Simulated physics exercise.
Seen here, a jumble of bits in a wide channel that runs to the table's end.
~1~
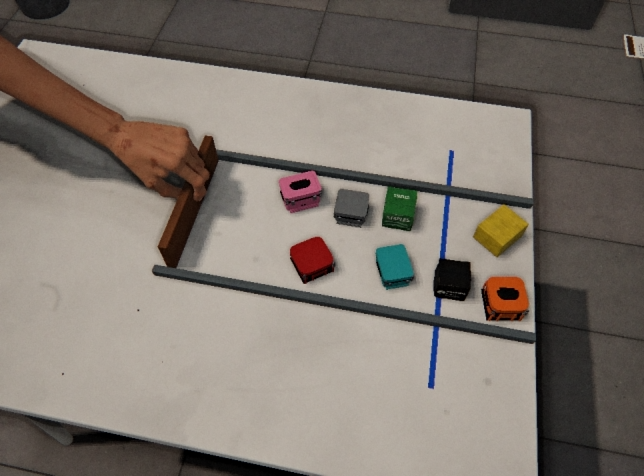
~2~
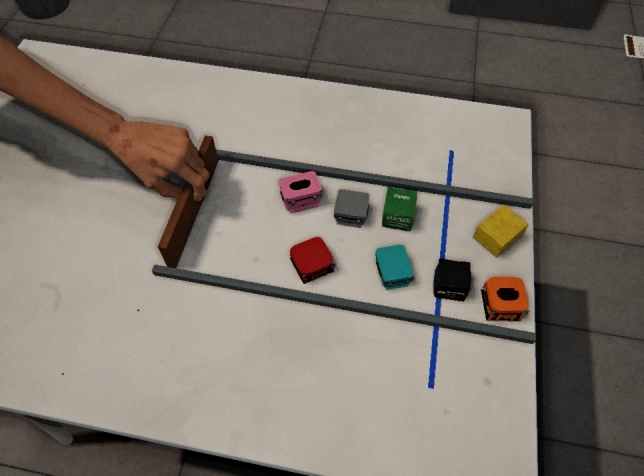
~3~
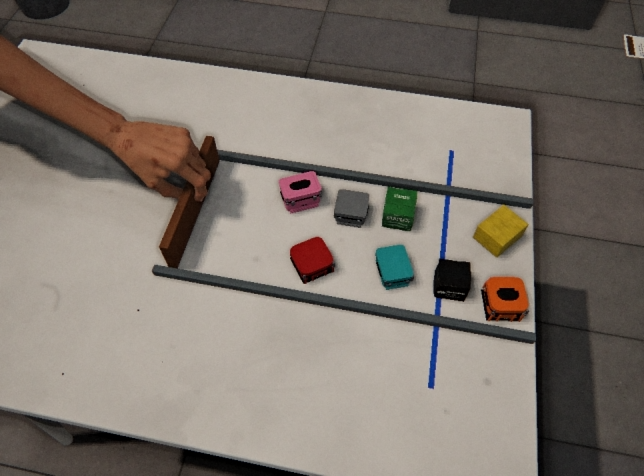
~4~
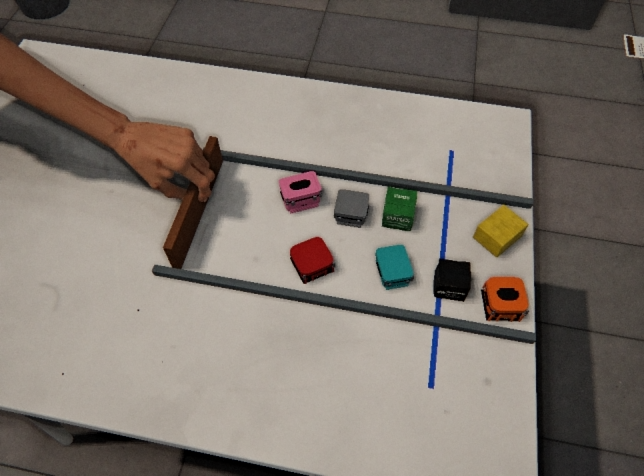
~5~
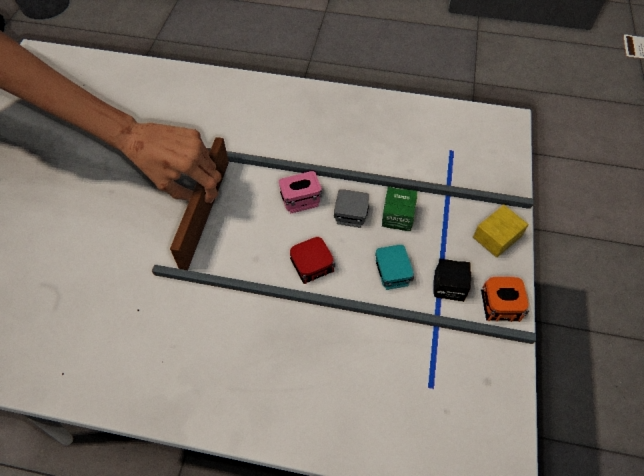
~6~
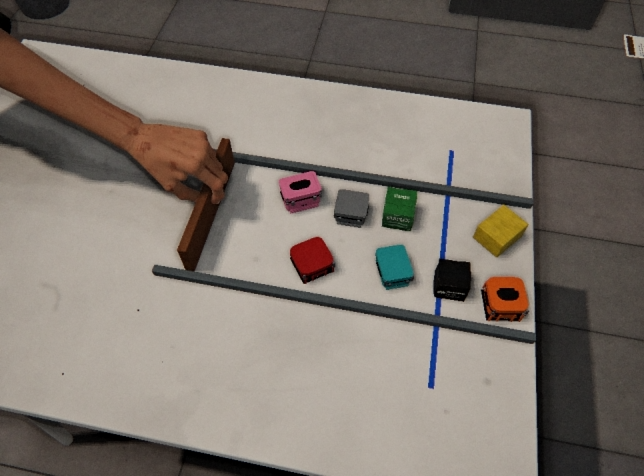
The clip opens on a white table where a hand holds a brown board at the left end of a railed channel holding eight small colourful objects, a blue line crossing near its right end. The board stays nearly still, then the hand slides it slightly rightward, while the objects remain in place, untouched.
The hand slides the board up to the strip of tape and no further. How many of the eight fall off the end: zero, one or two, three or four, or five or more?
In the end the number that fall off is one or two.
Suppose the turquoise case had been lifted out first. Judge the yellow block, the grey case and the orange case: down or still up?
The yellow block comes down; the grey case is kept; the orange case survives.
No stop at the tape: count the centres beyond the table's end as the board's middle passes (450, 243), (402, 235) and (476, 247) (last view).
Past the end: 3, 0 and 4.
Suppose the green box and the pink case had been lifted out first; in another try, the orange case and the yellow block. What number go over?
First 1, then 0.
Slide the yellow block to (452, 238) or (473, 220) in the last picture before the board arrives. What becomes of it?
In that order, it stays on; comes down.
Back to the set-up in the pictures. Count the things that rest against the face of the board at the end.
It touches 2.
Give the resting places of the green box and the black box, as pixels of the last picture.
First (535, 236), then (525, 298).
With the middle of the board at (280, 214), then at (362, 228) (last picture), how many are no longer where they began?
At the one place 1, at the other 5.
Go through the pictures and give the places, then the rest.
In the first picture, orange case (504, 299); yellow block (500, 231); black box (452, 280); board (191, 200); tape (443, 253).
In the second picture, yellow block (500, 231); red case (312, 260).
In the third picture, black box (452, 280); board (192, 200).
In the fourth picture, orange case (504, 299); grey case (352, 209).
In the fifth picture, yellow block (500, 231); pink case (300, 192).
In the sixth picture, orange case (504, 299); yellow block (500, 231); black box (452, 280); board (209, 203); tape (443, 253).
Early on, none off yet; orange case at rest near (504, 299); yellow block at rest near (500, 231); black box at rest near (452, 280).
Finally, the number that fall off is one or two; lost, yellow block and orange case.
